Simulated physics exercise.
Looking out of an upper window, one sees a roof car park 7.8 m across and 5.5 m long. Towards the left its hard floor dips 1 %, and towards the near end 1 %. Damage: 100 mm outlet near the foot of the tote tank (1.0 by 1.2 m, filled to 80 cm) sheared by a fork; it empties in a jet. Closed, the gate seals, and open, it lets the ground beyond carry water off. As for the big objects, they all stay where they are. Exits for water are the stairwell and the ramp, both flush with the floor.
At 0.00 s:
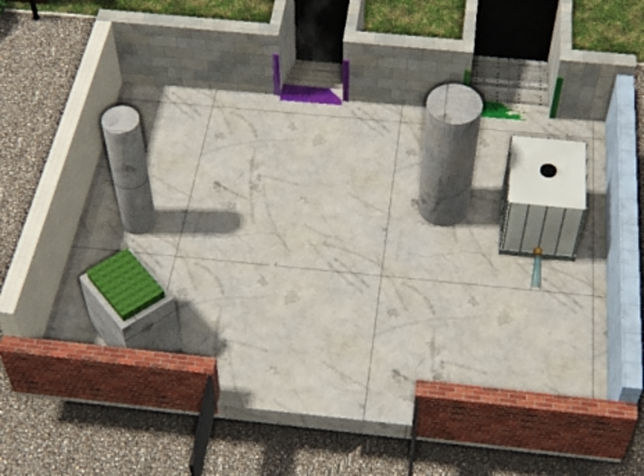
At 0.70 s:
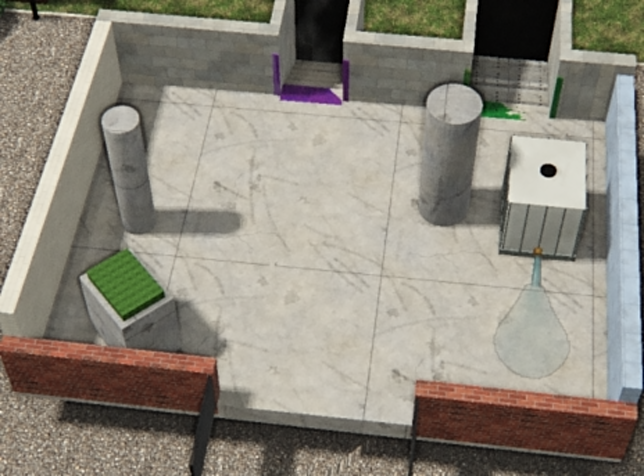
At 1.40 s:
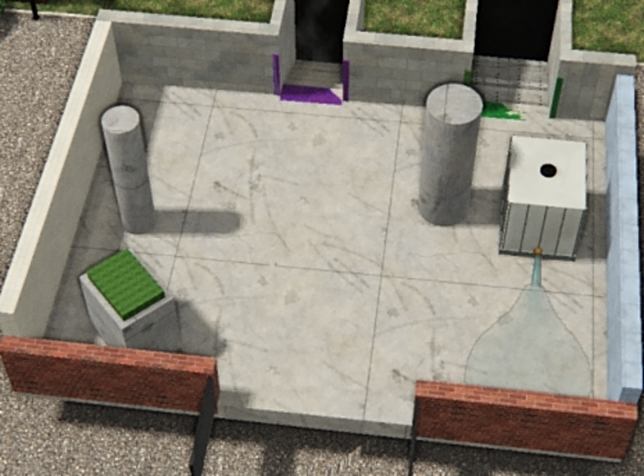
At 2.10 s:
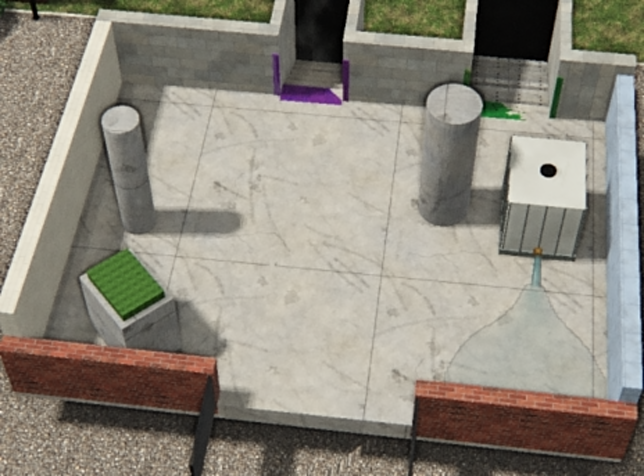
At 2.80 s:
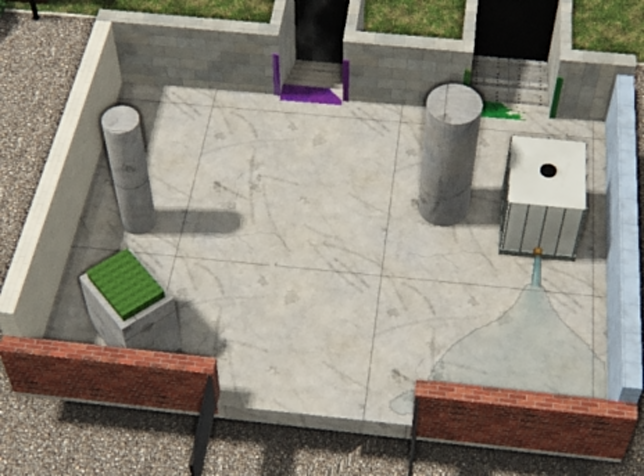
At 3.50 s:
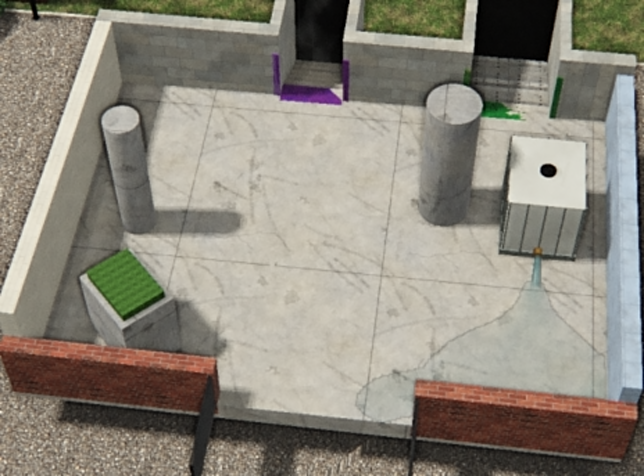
The clip opens on a walled, pale-floored yard with two round pillars, a green-topped block and a white tank, from whose base a thin jet has just started. Water spreads toward the near brick wall in a rounded sheet, widens along it, then creeps left past the wall's end into the gap.
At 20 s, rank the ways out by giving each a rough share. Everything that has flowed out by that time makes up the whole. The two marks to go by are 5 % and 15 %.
Going by the marks: The gate with above 15 %, the stairwell (marked purple) with not even 5 %, the ramp down (marked green) with less than 5 %.
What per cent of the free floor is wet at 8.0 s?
I'd say some 20 in a hundred.
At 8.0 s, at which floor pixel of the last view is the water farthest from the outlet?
Front tip: Around pixel (203, 387).
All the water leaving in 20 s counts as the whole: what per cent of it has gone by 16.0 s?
I'd put it at about 65 per cent.
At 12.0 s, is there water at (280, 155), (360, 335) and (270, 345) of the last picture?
Spot 1: Unwetted; spot 2: Submerged; spot 3: Submerged.
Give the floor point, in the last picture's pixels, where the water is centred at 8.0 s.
Near (473, 373) in the last picture.
After 5.0 s water covers 15 % of the floor and is deepest (6 cm) near (539, 422); gone so far, the gate 0 %, the stairwell (marked purple) 0 %, the ramp down (marked green) 0 %.
After 8.0 s water covers 20 % of the floor and is deepest (6 cm) near (567, 425); gone so far, the gate 3 %, the stairwell (marked purple) 0 %, the ramp down (marked green) 0 %.
After 12.0 s water covers 30 % of the floor and is deepest (7 cm) near (539, 422); gone so far, the gate 9 %, the stairwell (marked purple) 0 %, the ramp down (marked green) 0 %.
After 16.0 s water covers 40 % of the floor and is deepest (7 cm) near (539, 422); gone so far, the gate 16 %, the stairwell (marked purple) 0 %, the ramp down (marked green) 0 %.
After 20.0 s water covers 45 % of the floor and is deepest (6 cm) near (525, 421); gone so far, the gate 24 %, the stairwell (marked purple) 0 %, the ramp down (marked green) 0 %.
